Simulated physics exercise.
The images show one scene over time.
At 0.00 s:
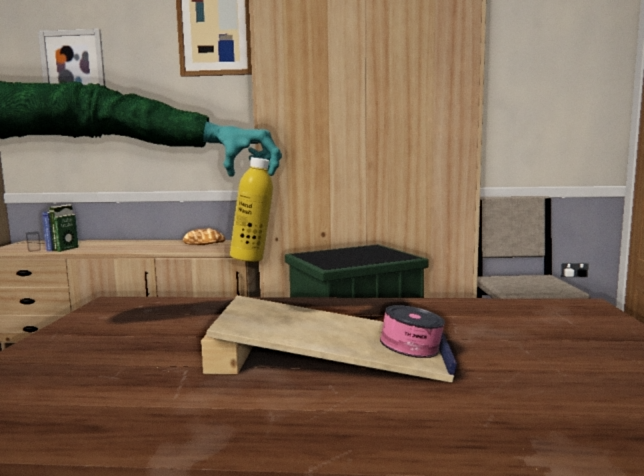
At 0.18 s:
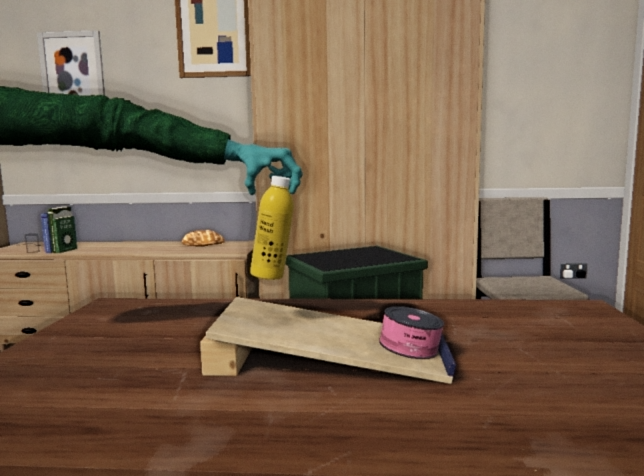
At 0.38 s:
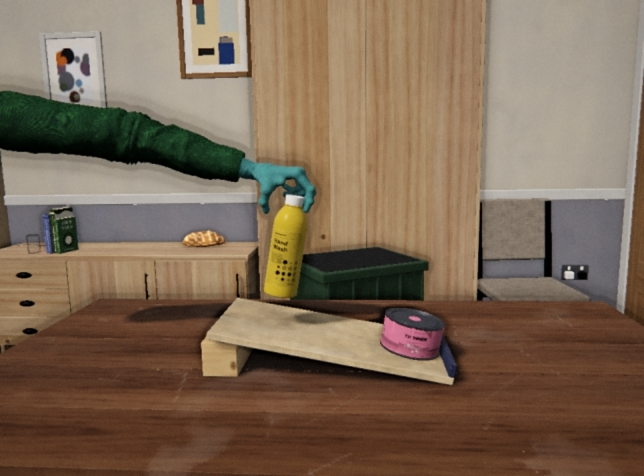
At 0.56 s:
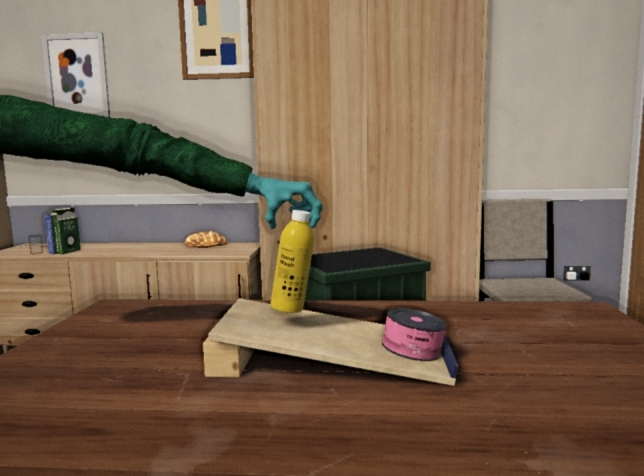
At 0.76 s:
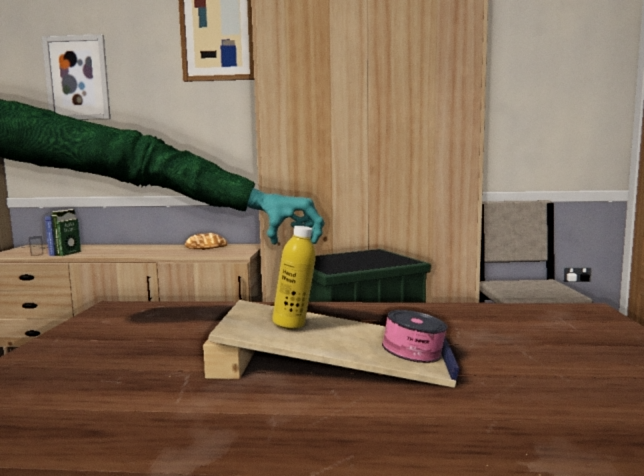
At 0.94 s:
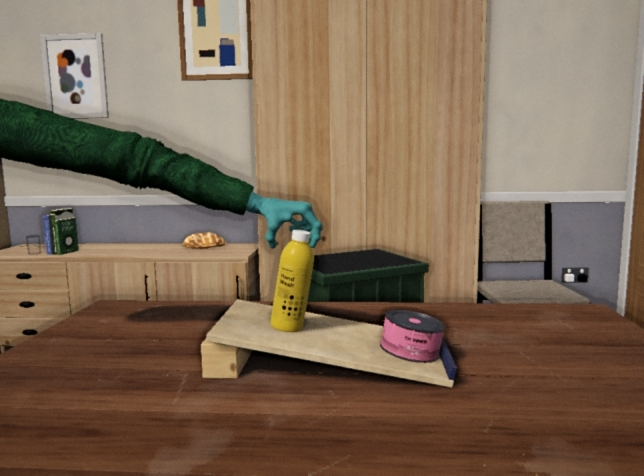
The footage shows a gloved hand in a green sleeve carrying a yellow bottle rightward and lowering it upright onto a sloping wooden board, while a pink tub sits near the board's lower end.
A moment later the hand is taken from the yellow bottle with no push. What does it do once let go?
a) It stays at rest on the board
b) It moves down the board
Option a: It stays at rest on the board.
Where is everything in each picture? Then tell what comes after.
Still above its spot; yellow bottle (253, 209); pink tub (412, 331), in the first frame.
Still above its spot; yellow bottle (274, 227); pink tub (411, 332), in the second frame.
Still above its spot; yellow bottle (288, 245); pink tub (412, 333), in the third frame.
Still above its spot; yellow bottle (294, 261); pink tub (414, 334), in the fourth frame.
Still above its spot; yellow bottle (296, 276); pink tub (414, 335), in the fifth frame.
In place under the hand; yellow bottle (294, 280); pink tub (412, 335), in the sixth frame.
After 1.14 s, no change.
After 1.34 s, yellow bottle resting near (294, 280).
In the end (1.9 s), both unmoved. At the end, from the last picture's camera, yellow bottle near (294, 280). The yellow bottle stays where it is put.
